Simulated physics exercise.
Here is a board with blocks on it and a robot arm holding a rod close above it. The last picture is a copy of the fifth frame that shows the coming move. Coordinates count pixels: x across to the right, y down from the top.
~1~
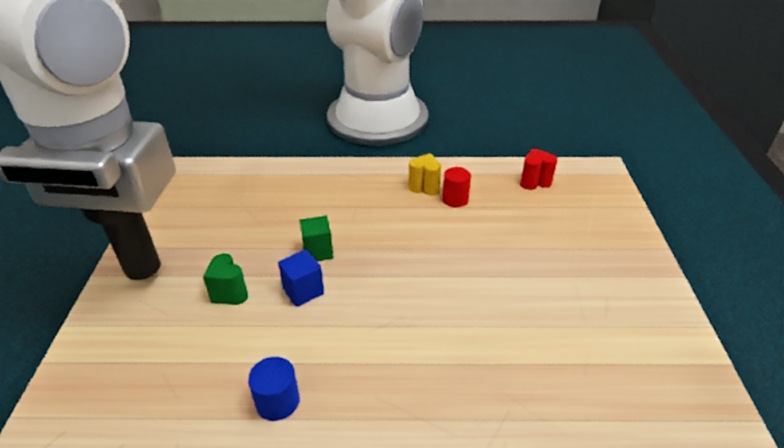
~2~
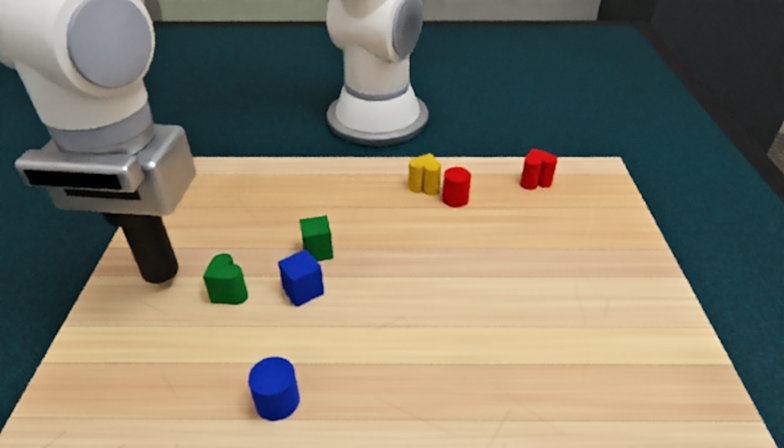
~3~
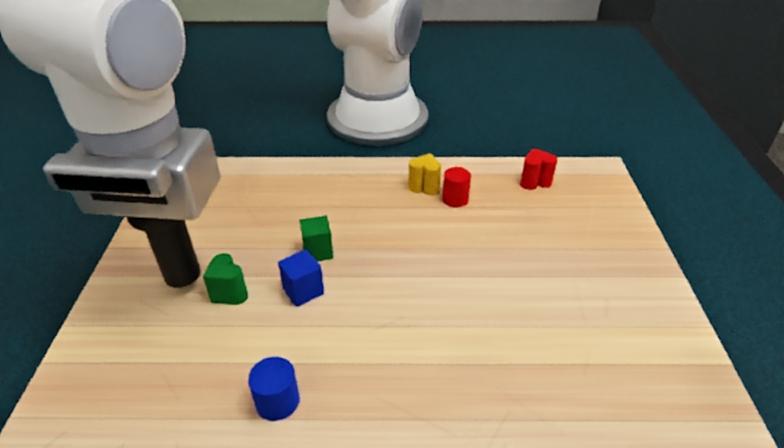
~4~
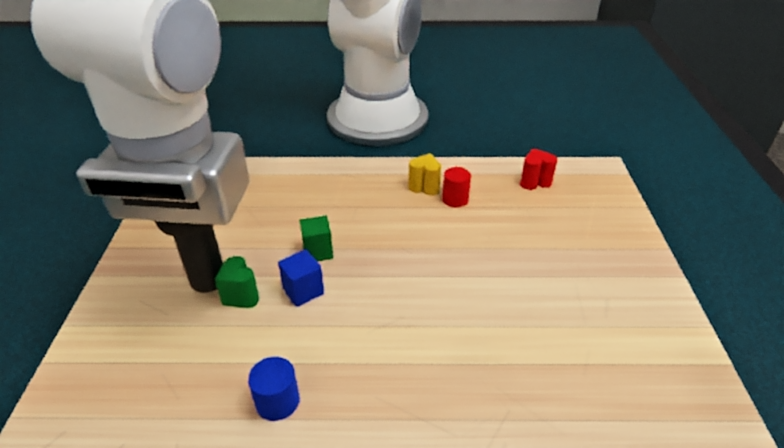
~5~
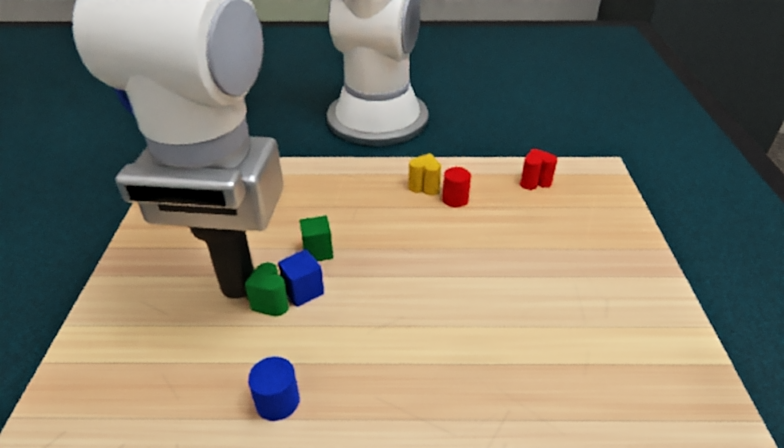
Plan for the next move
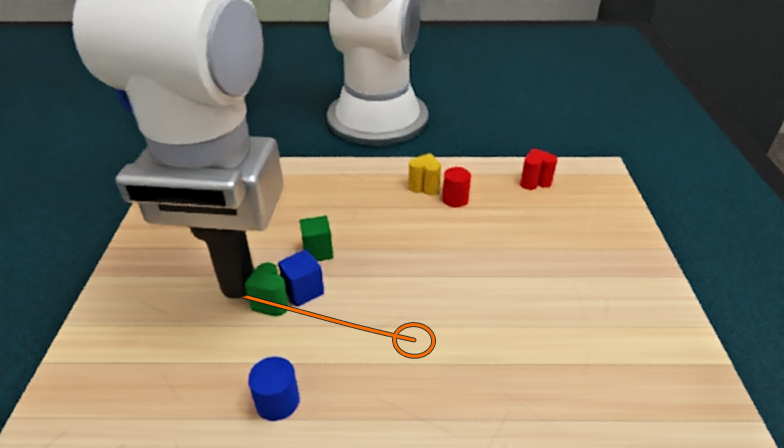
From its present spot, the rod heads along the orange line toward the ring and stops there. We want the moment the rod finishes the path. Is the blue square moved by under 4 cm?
Yes - that is the case.
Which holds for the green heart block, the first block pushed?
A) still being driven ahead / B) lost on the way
Answer: A.
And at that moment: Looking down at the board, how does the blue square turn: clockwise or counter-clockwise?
The answer is counter-clockwise.
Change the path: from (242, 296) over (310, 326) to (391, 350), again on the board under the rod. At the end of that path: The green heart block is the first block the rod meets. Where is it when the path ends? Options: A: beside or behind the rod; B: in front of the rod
The correct letter is A.
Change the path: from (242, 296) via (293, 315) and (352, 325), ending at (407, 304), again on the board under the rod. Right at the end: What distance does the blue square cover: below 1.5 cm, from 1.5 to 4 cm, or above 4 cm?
It will move between 1.5 and 4 cm.
Drawn move, from (242, 296) to (414, 340).
What follows on the original path. One third of the way, rod (295, 300); green heart block (327, 288), turned 20° anticlockwise; blue square (328, 259), turned 30° anticlockwise.
Two thirds of the way, rod (353, 316); green heart block (387, 304), turned 15° anticlockwise; blue square (328, 259), turned 35° anticlockwise.
At the end, rod (414, 330); green heart block (452, 322); blue square (328, 259), turned 35° anticlockwise; green square still.
